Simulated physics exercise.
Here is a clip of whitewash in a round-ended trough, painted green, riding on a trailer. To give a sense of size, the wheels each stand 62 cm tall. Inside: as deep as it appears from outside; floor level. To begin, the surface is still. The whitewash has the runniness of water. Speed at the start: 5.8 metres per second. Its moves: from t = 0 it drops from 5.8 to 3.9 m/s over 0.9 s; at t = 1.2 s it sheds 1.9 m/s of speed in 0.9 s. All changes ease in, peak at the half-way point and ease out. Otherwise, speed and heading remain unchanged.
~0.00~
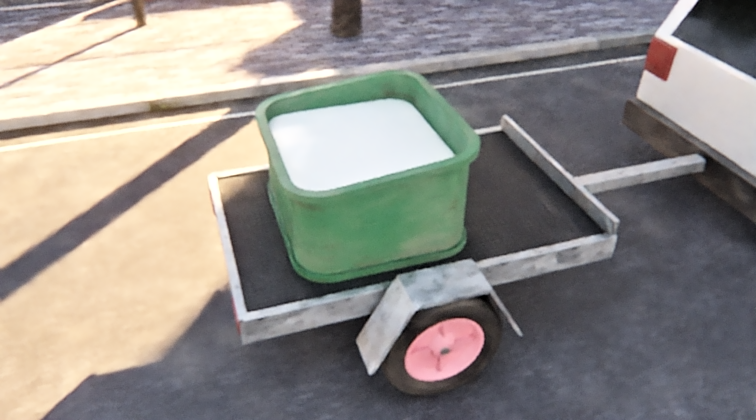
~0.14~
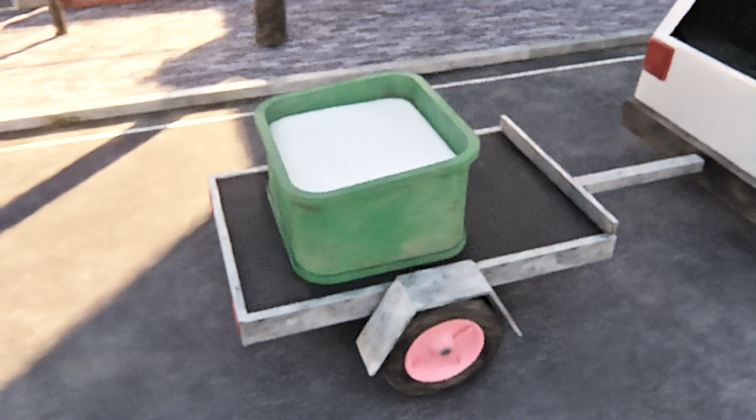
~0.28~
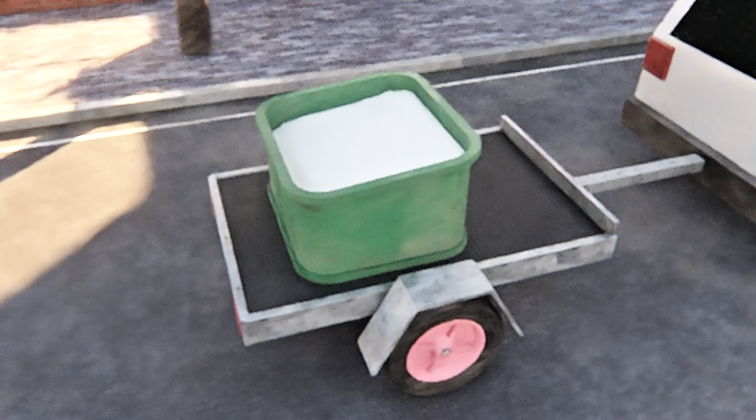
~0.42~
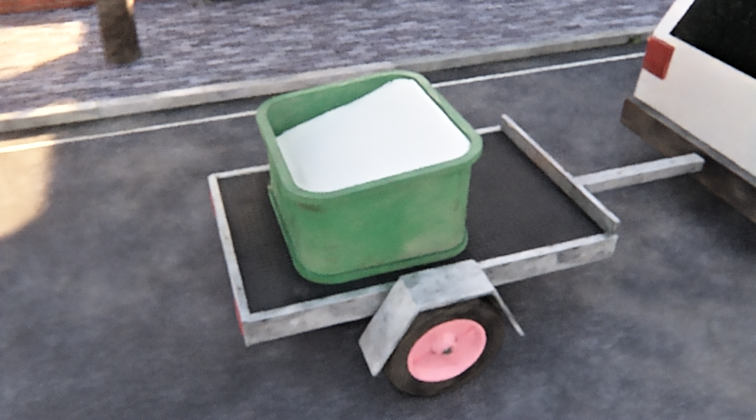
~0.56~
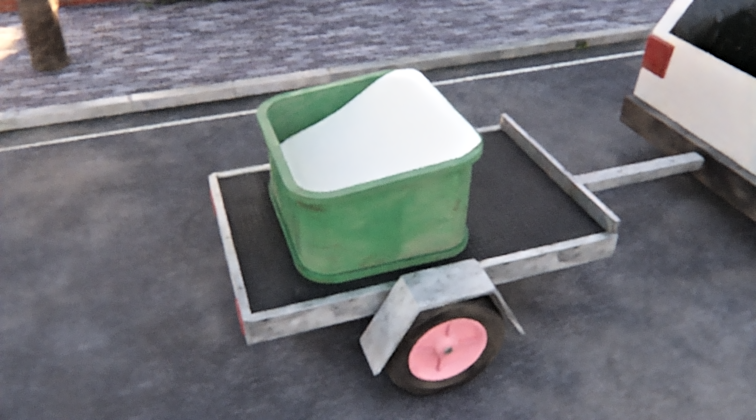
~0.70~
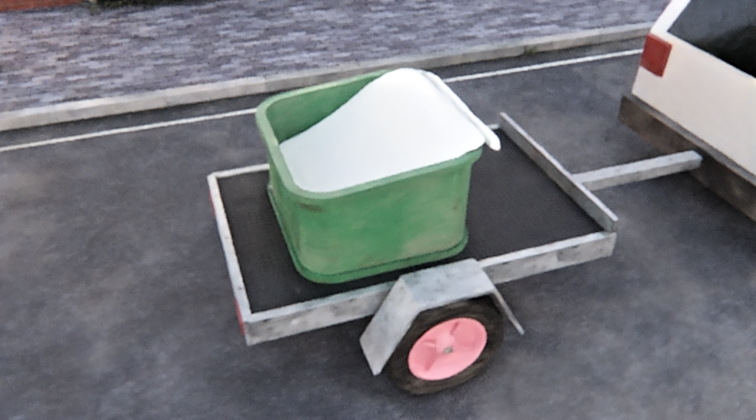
A trailer carrying a green trough rolls along the road as its whitewash heaps up toward the right.
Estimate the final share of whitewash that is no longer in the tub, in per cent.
I would say roughly 18 per cent is gone from the tub.
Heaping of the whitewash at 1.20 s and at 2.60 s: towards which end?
The liquid stands at the rear end first and then at the rear end.
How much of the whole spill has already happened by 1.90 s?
Some 20 per cent by then.
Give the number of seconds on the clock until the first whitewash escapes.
Near 0.9 s.
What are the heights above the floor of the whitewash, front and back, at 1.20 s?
Level, front = 30 cm; level, back = 56 cm.
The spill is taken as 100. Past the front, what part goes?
Spill fraction there: Roughly 70 per cent.
Then, 1.20 s in, it stands 56 cm high behind and 29 cm in front; 1 per cent has gone over the front.
Then, 1.90 s in, it stands 14 cm high behind and 68 cm in front; 3 per cent has gone over the front and the back.
Then, 2.60 s in, it stands 55 cm high behind and 19 cm in front; 14 per cent has gone over the front.
Then, 5.09 s in, 18 per cent has gone mostly over the front, some over the back, 54 of 303 litres.
